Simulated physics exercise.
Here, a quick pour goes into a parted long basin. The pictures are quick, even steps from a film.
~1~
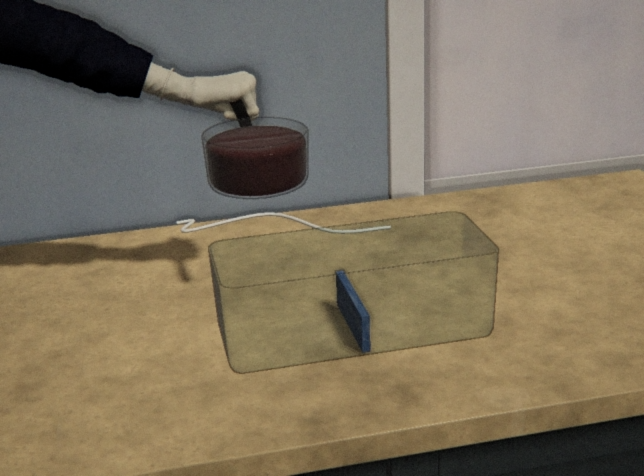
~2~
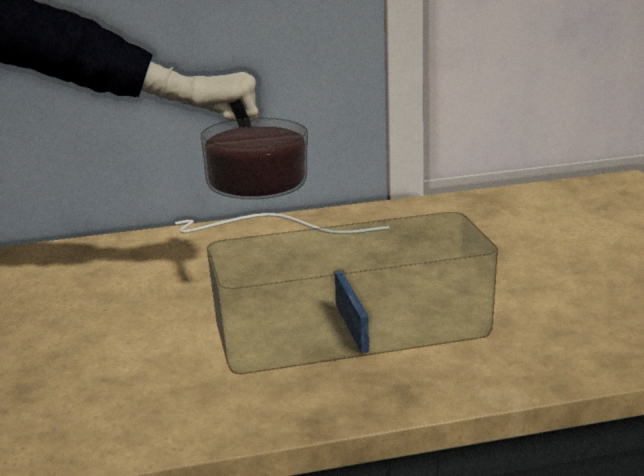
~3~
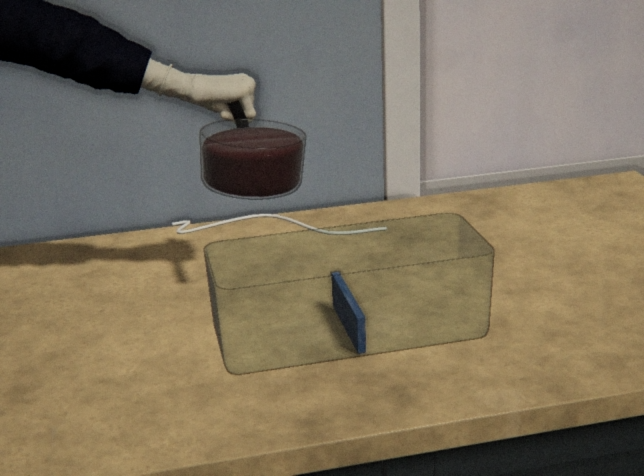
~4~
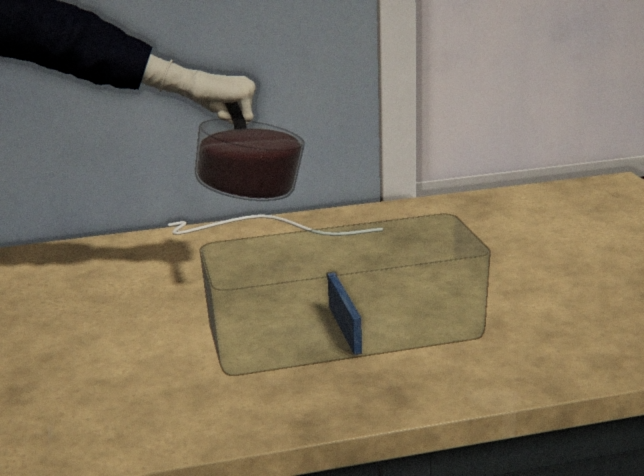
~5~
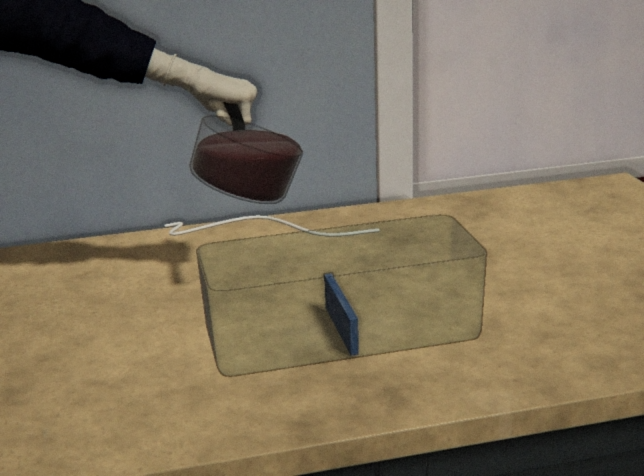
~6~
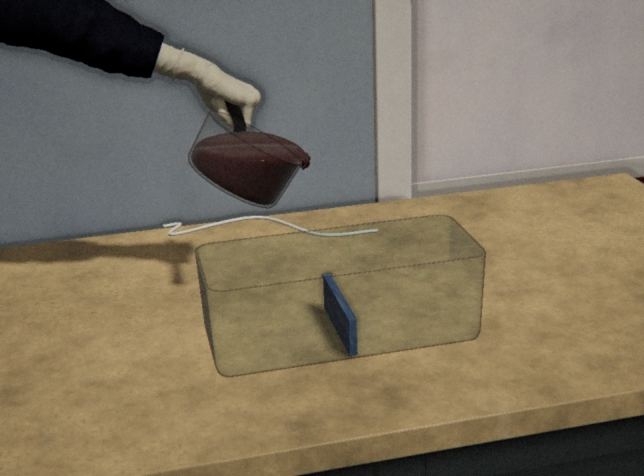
A gloved hand held a clear container of dark reddish-brown liquid above a long see-through basin with a blue divider, then tilted it steadily to the right until the liquid reached over the rim.
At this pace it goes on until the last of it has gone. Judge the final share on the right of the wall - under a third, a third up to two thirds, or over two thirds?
Once it settles, the part right of the wall is a third to two thirds, I'd say.
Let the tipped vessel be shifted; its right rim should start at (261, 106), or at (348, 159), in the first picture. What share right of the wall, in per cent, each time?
In order: Close to 5 and 90 percent.
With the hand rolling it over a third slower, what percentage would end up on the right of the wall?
Roughly 65 per cent ends up there.
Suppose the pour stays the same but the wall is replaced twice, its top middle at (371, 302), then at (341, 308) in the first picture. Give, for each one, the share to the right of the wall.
Estimated: 30 % first, 70 % second.
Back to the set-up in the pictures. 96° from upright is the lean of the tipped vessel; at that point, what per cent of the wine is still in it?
Around 20 in a hundred has not poured out yet.
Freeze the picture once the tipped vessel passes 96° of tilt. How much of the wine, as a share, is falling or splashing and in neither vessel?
Near 40 parts in a hundred.
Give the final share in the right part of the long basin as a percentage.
Around 60 %.
A moment on, the tilt is 96° and 22 per cent is still to pour, 4 is left of the wall and 33 right of it.
Next, the tilt is 109° and 3 per cent is still to pour, 32 is left of the wall and 59 right of it.
Then the tilt is 109° and 0 per cent is still to pour, 39 is left of the wall and 59 right of it.
Later the tilt is 109° and 0 per cent is still to pour, 40 is left of the wall and 60 right of it.
At rest 40 per cent lies left of the wall, 60 right of it and 0 outside.
